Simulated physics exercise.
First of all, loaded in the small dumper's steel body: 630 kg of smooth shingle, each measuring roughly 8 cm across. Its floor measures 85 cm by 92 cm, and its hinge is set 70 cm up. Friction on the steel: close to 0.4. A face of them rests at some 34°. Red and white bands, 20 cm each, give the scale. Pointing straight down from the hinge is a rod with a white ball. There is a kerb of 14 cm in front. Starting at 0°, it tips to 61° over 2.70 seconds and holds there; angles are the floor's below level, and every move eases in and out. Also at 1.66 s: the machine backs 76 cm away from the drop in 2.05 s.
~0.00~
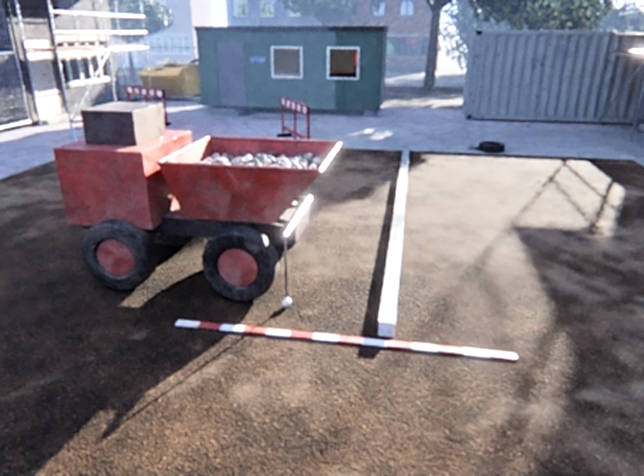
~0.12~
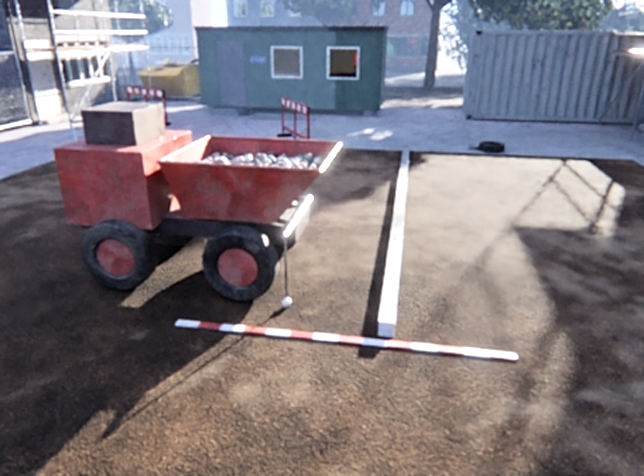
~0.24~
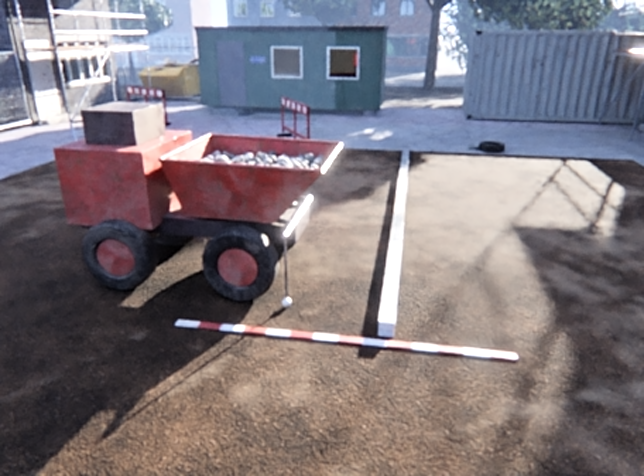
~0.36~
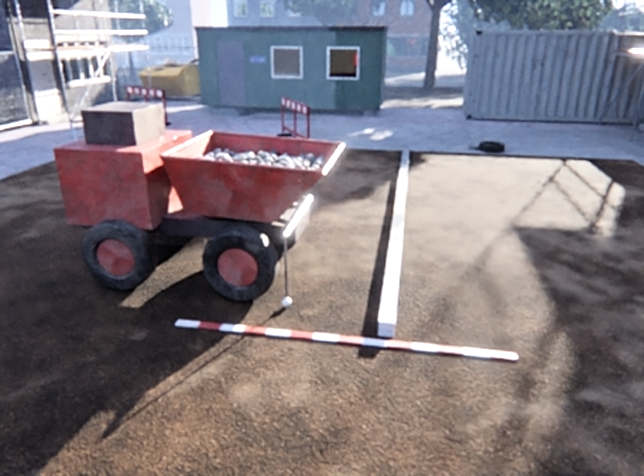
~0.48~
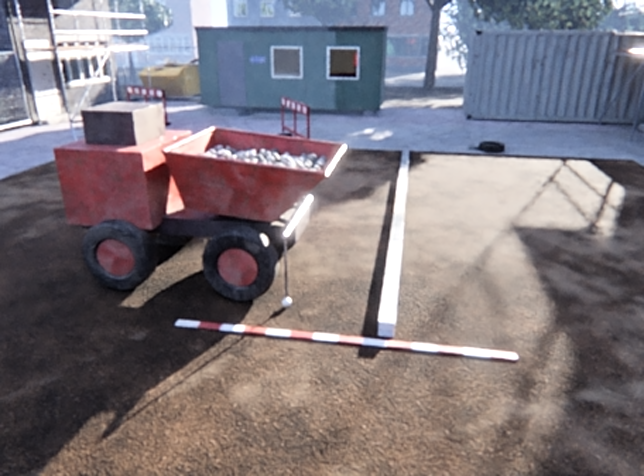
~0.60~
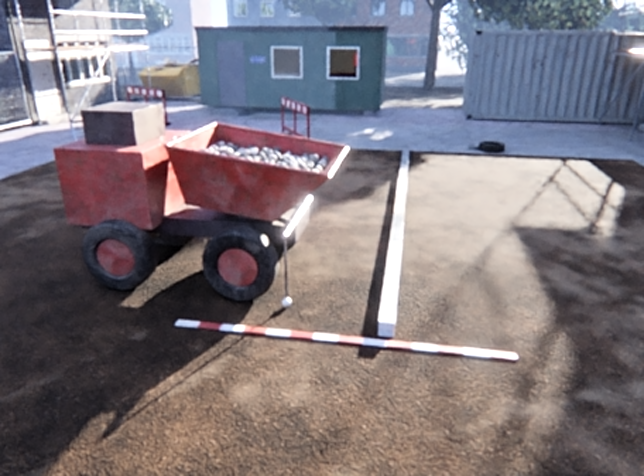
The clip shows a small red dumper loaded with grey stones standing on a dirt yard behind a red and white banded pole, as its body slowly tilts a little, the rear edge rising while the wheels stay still.
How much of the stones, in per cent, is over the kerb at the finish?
Some 10 per cent.
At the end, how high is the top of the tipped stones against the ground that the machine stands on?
It finishes some 32 cm up from that ground.
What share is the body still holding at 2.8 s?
About 55 per cent.
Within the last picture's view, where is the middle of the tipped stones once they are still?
Look at roughly (337, 273).
After 2.0 s the floor is at 52°; 100 % in the body; the foremost stones are at (358, 196).
After 2.8 s the floor is at 61°; 53 % in the body, 42 % on this side of the kerb, 5 % over the kerb; the foremost stones are at (441, 289).
After 4.2 s the floor is at 61°; 19 % in the body, 74 % on this side of the kerb, 8 % over the kerb; the foremost stones are at (496, 292).
After 6.9 s the floor is at 61°; 0 % in the body, 92 % on this side of the kerb, 8 % over the kerb; the foremost stones are at (496, 292).
